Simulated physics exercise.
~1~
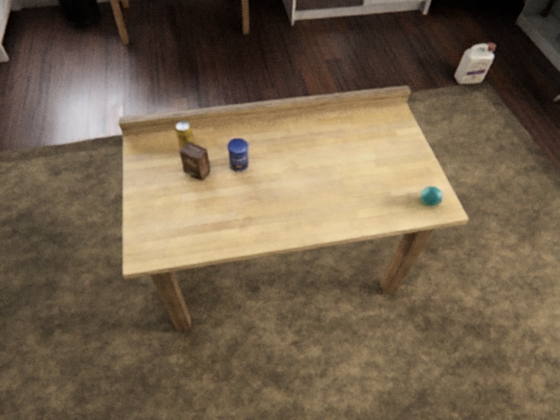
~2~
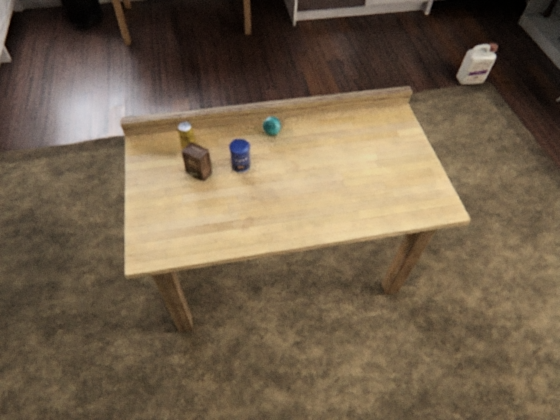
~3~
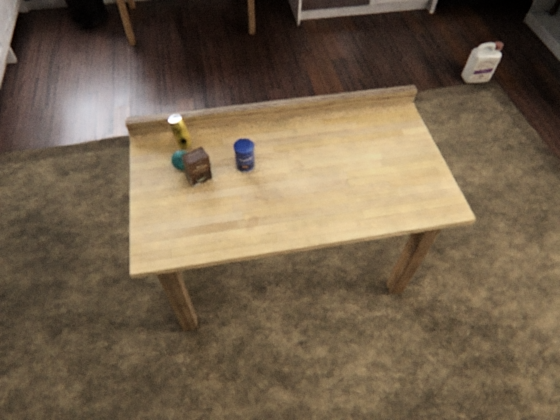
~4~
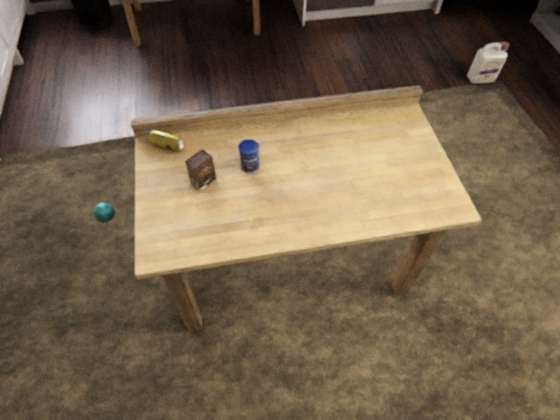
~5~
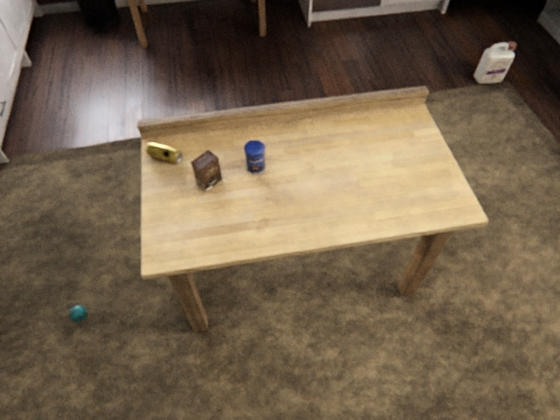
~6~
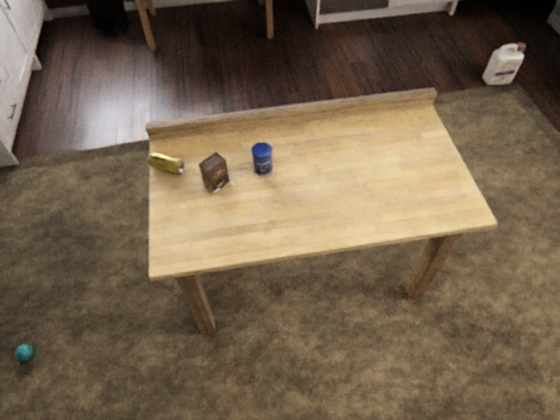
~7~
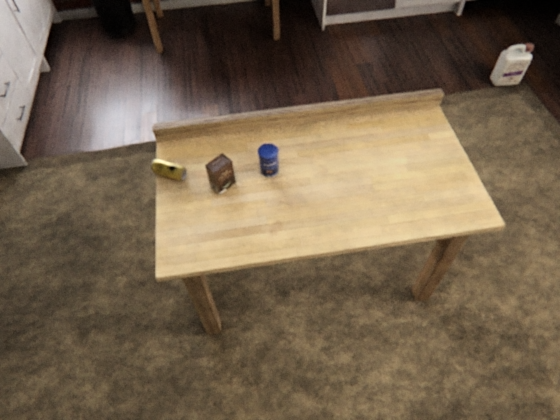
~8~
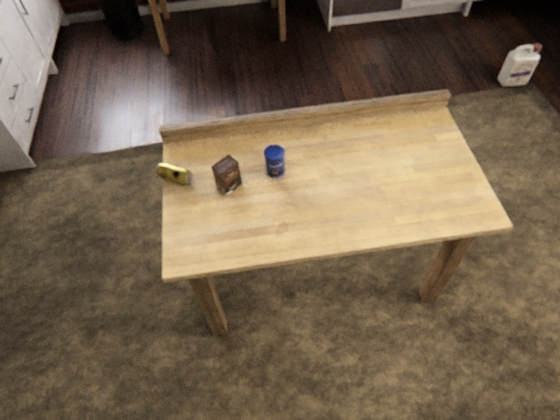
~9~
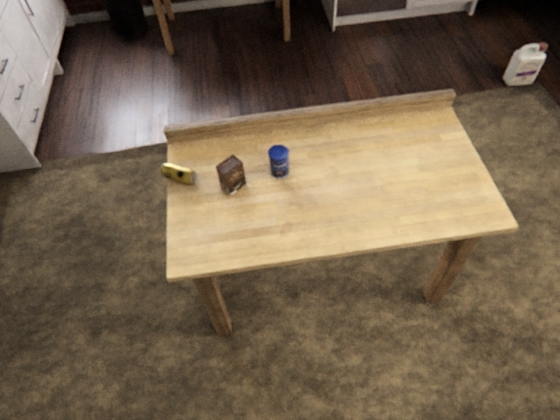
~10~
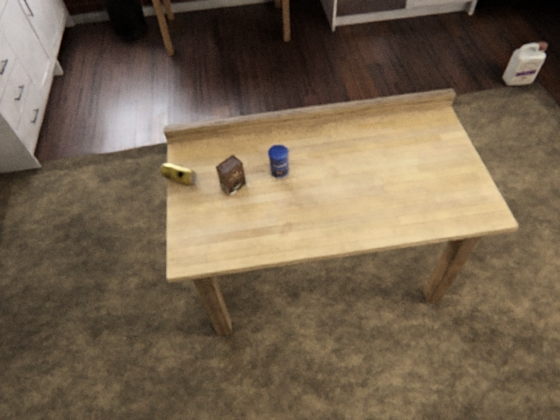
A turquoise ball rolls across a pale wooden table, seen from above in a room with a mottled brown carpet and dark floorboards beyond. It starts near the right end, while a yellow can, a brown packet and a blue tin stand toward the far left. The ball travels to the raised far edge, then back in among the can and packet, and the can leans. It leaves the left end and drops to the carpet, rolling away out of view as the can topples. Finally the can lies on its side near the left edge, with packet and tin upright.
